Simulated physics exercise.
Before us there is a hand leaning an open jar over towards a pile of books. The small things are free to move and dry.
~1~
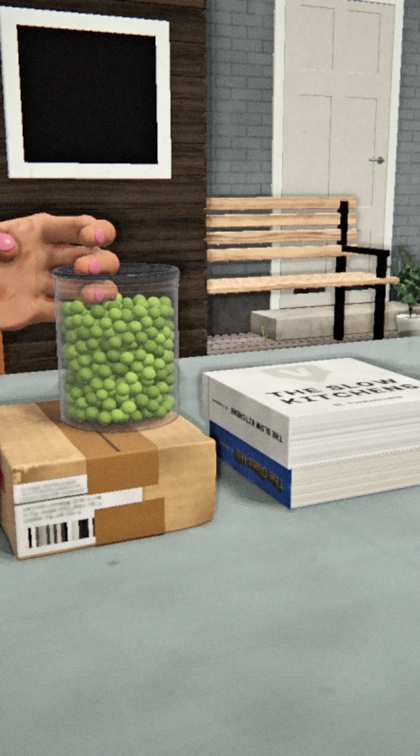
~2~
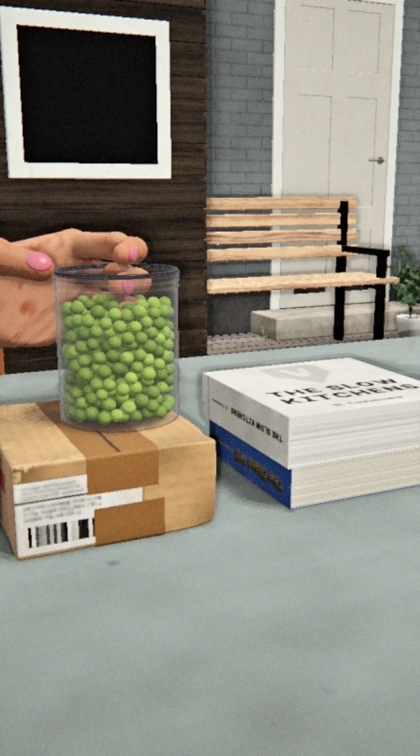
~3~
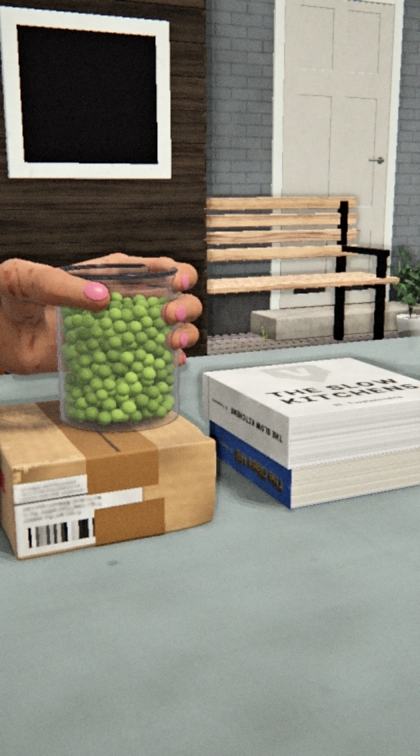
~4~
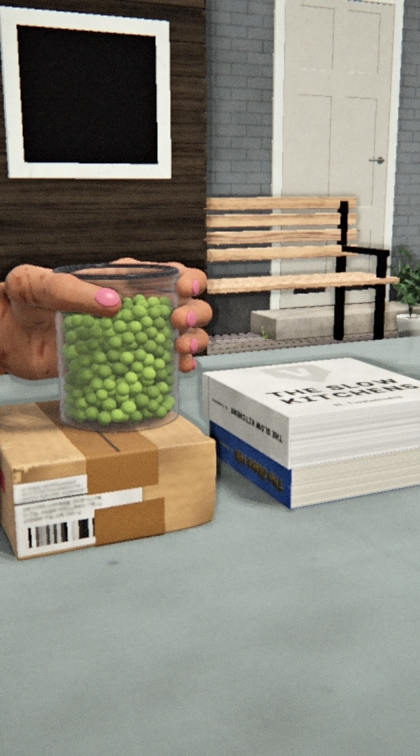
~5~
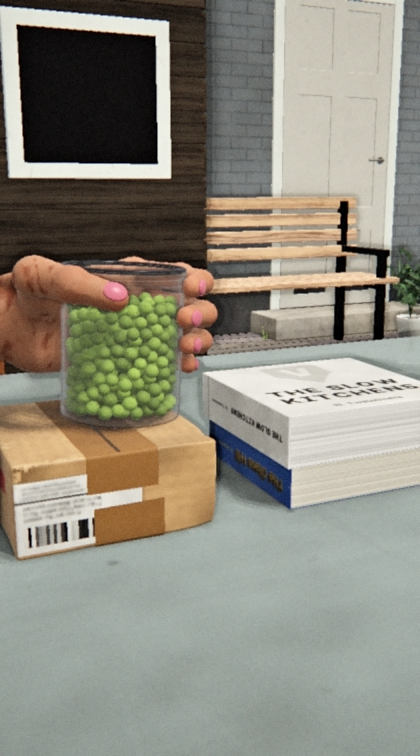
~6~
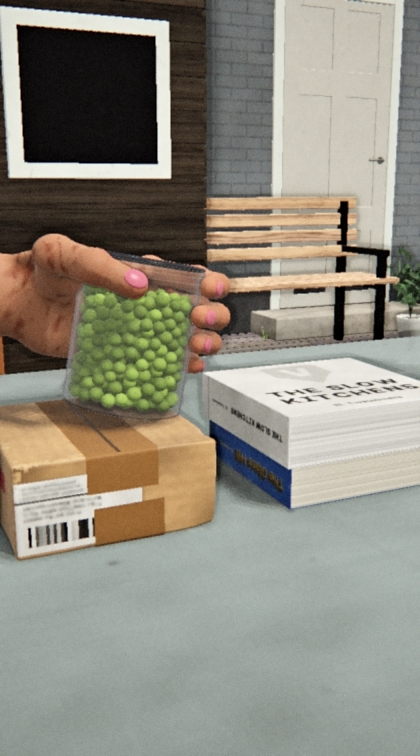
On a grey outdoor table, a hand grips a clear jar of green peas and tilts it slightly right towards stacked books.
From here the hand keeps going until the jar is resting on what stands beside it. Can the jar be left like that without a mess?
Looks like the filling will partly leave it.
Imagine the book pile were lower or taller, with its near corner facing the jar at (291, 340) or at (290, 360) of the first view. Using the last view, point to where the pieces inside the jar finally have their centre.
I'd put it close to (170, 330) first and close to (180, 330) after that.
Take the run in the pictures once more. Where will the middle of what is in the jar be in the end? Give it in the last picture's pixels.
In the final picture it sits close to (219, 350).
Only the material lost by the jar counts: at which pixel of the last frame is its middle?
In the last view the middle sits close to (330, 377).
Then, 0.35 s later than the last frame, the jar leans 30°; everything is still inside.
Then, 0.79 s later than the last frame, the jar leans 54°; everything is still inside.
Then, 1.26 s later than the last frame, the jar leans 79°; a stray few of the dried peas out of it.
When it is over, the jar rests on the book pile at 80°; a small part of the dried peas out of it.
